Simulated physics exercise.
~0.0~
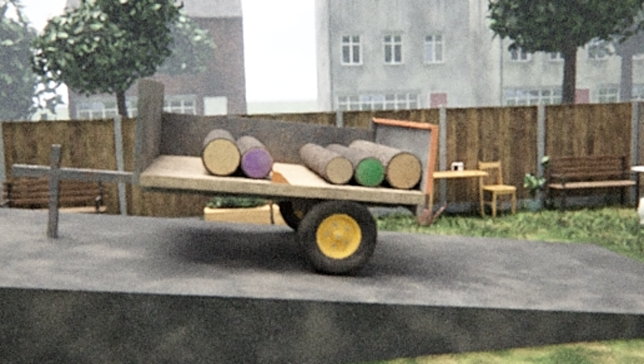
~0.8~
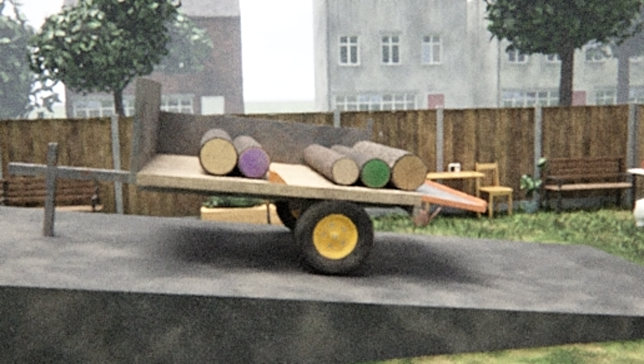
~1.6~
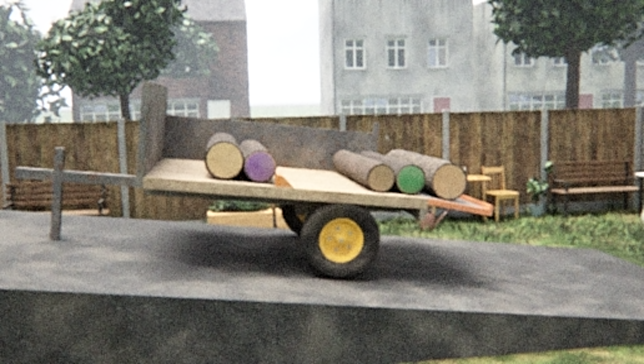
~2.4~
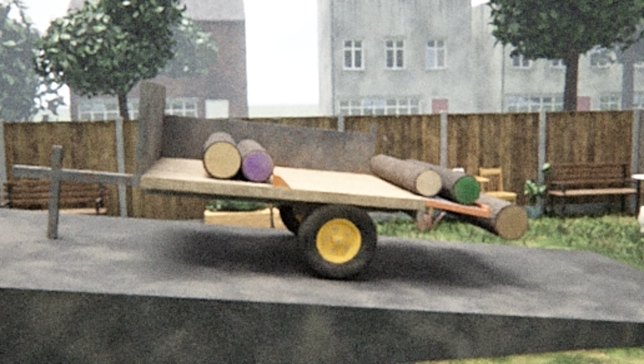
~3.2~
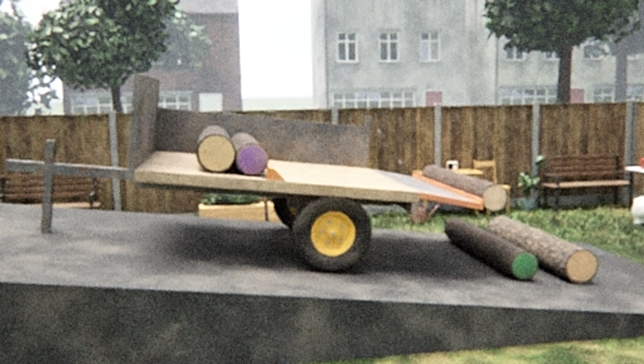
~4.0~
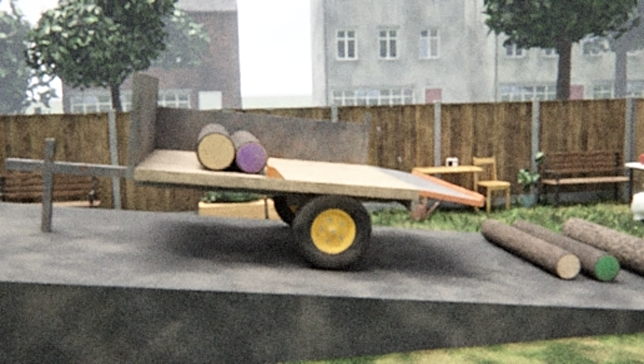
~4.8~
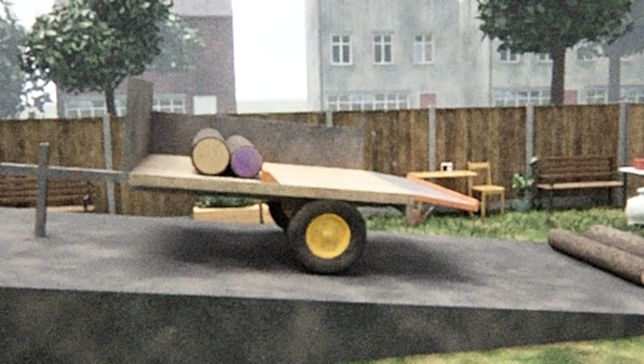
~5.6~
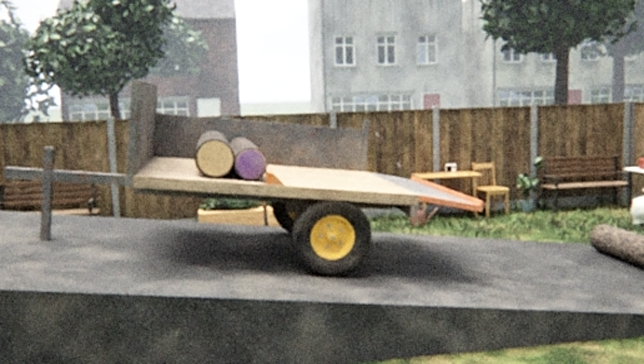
Three logs, one green-ended, rolling right off a parked trailer's lowered tailgate and down the slope, while two stay behind the chock.
